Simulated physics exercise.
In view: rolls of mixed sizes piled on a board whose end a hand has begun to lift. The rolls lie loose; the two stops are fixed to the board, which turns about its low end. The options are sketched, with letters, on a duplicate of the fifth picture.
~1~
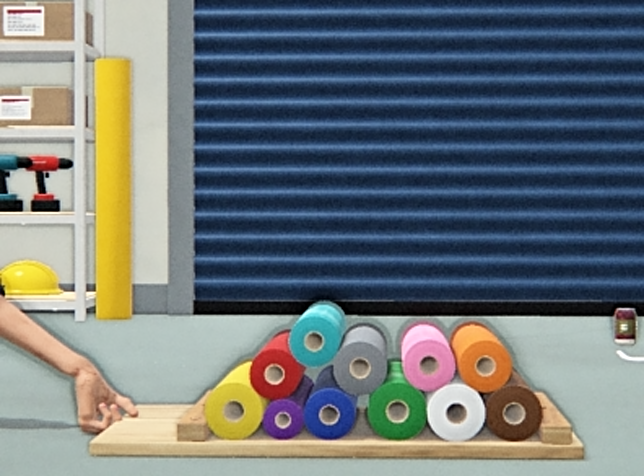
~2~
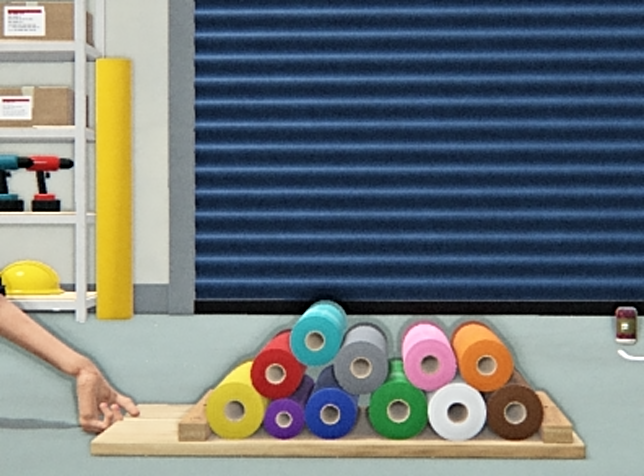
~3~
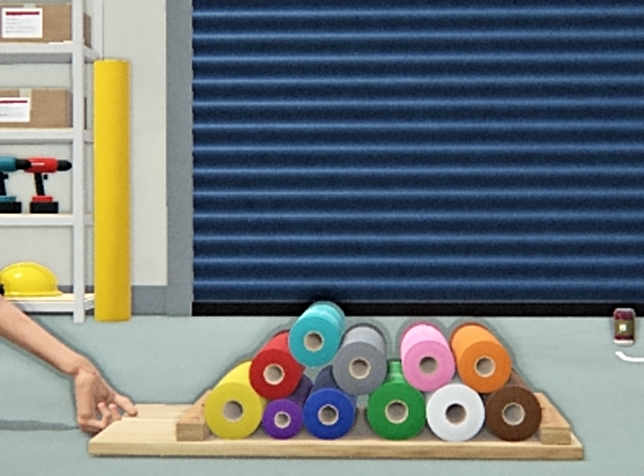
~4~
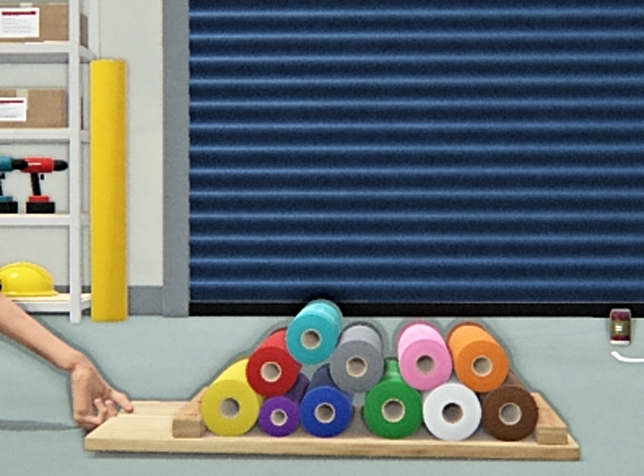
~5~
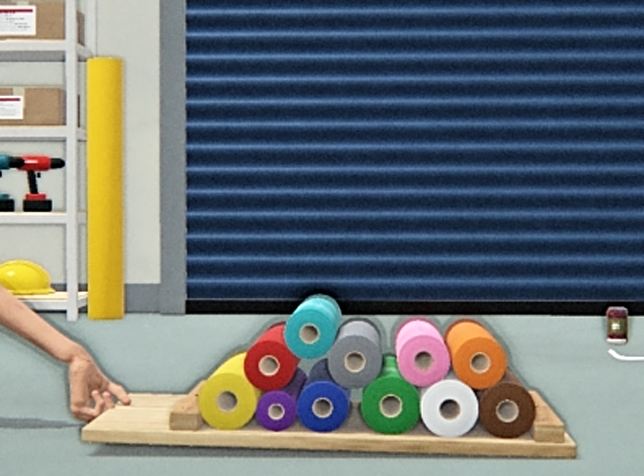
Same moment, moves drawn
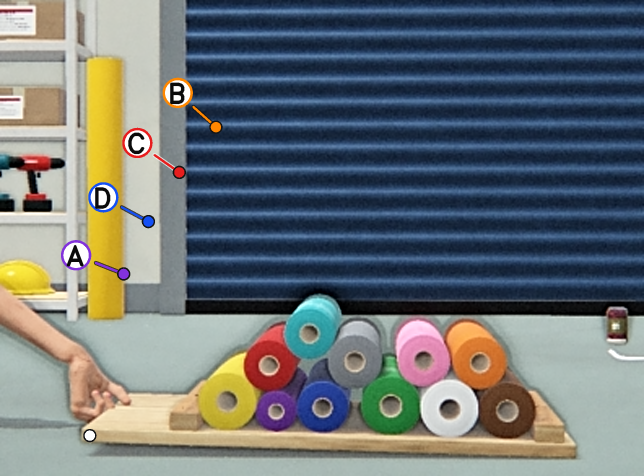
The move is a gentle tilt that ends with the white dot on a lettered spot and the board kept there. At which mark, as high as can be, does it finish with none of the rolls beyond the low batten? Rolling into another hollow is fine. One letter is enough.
A is the limit.
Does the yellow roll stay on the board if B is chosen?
The yellow roll: Yes.
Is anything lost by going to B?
Yes, at B.
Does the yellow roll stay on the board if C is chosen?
Yes, with C.
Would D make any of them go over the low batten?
Yes, at D.
On the marked copy, A at (124, 274); B at (216, 127); C at (179, 172); D at (149, 222); the white dot at (90, 435).
Following A. Soon after the start, board at 15°.
Later, board at 21°.
In the end, board at 21°, none over the low batten.
As for the rest, B nine over the low batten; C five over the low batten; D three over the low batten (grey, orange, pink).
